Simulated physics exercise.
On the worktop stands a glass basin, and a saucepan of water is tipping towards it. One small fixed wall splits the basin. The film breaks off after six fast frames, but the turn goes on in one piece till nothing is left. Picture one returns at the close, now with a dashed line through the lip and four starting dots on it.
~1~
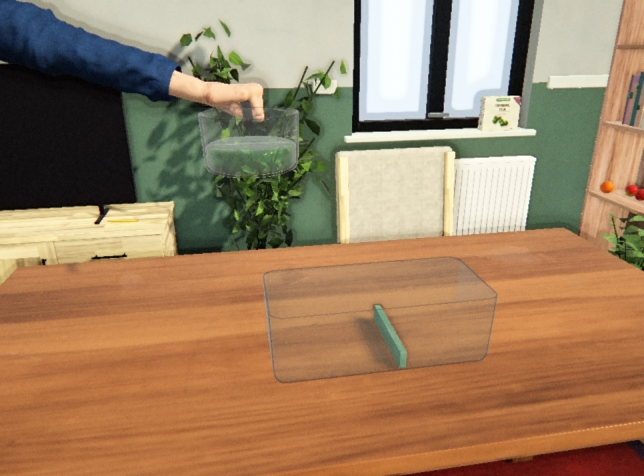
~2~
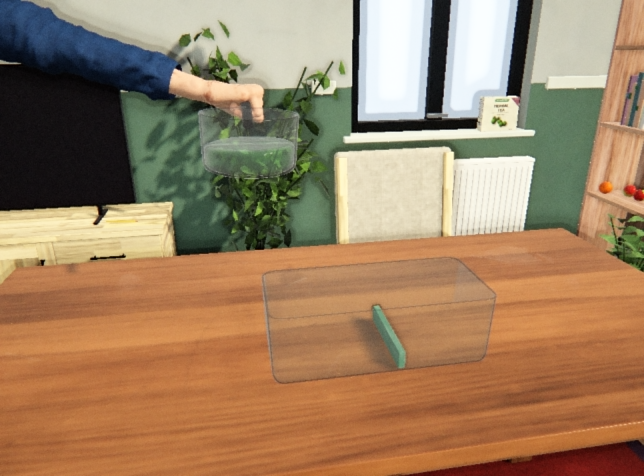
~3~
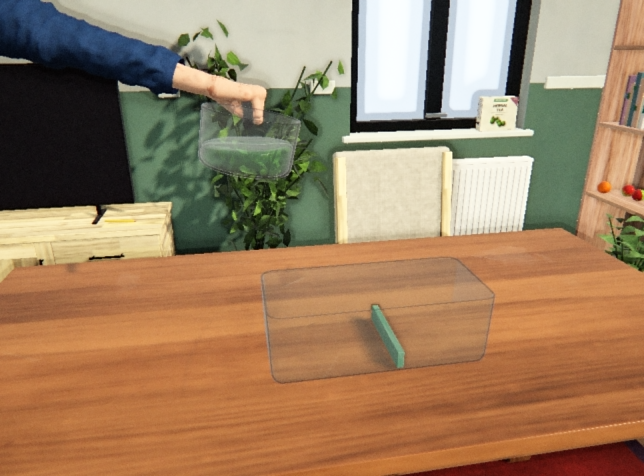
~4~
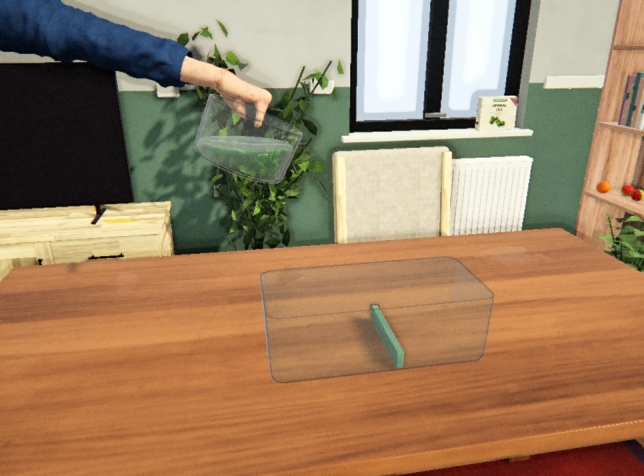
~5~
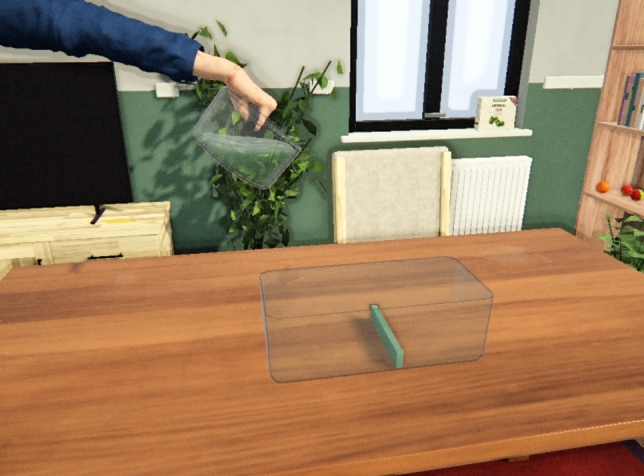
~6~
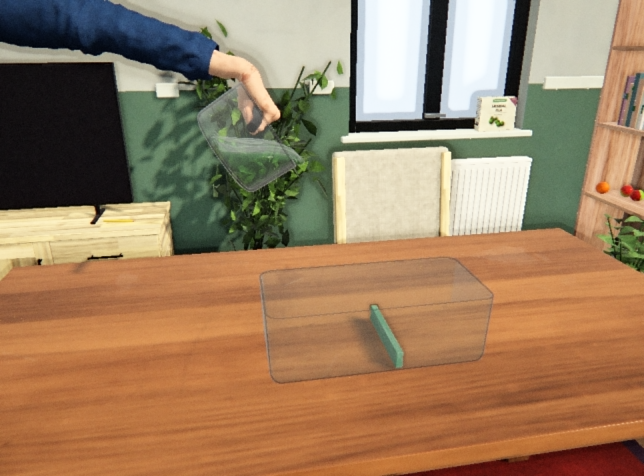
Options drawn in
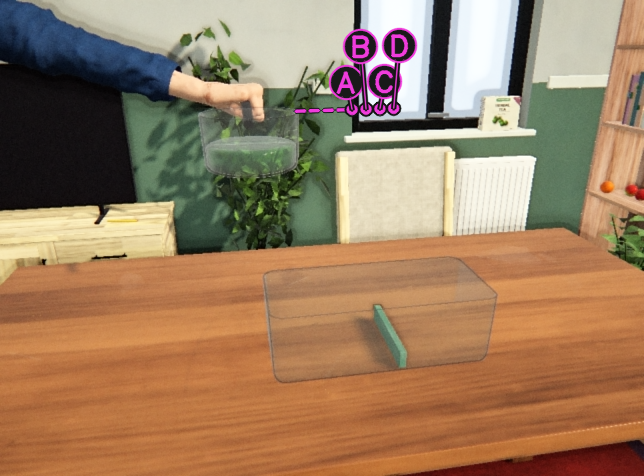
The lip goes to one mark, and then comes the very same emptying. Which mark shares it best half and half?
Choose B.
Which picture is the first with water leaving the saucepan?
In picture 6.
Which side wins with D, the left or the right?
More ends on the right.
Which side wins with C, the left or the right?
More ends on the right.
On the marked copy, A at (352, 109); B at (366, 109); C at (379, 108); D at (393, 108).
With A, about 72 % ends left of the wall and 23 % right of it; 5 % is lost outside.
With B, about 50 % ends left of the wall and 47 % right of it; 4 % is lost outside.
With C, about 25 % ends left of the wall and 71 % right of it; 4 % is lost outside.
With D, about 11 % ends left of the wall and 82 % right of it; 7 % is lost outside.
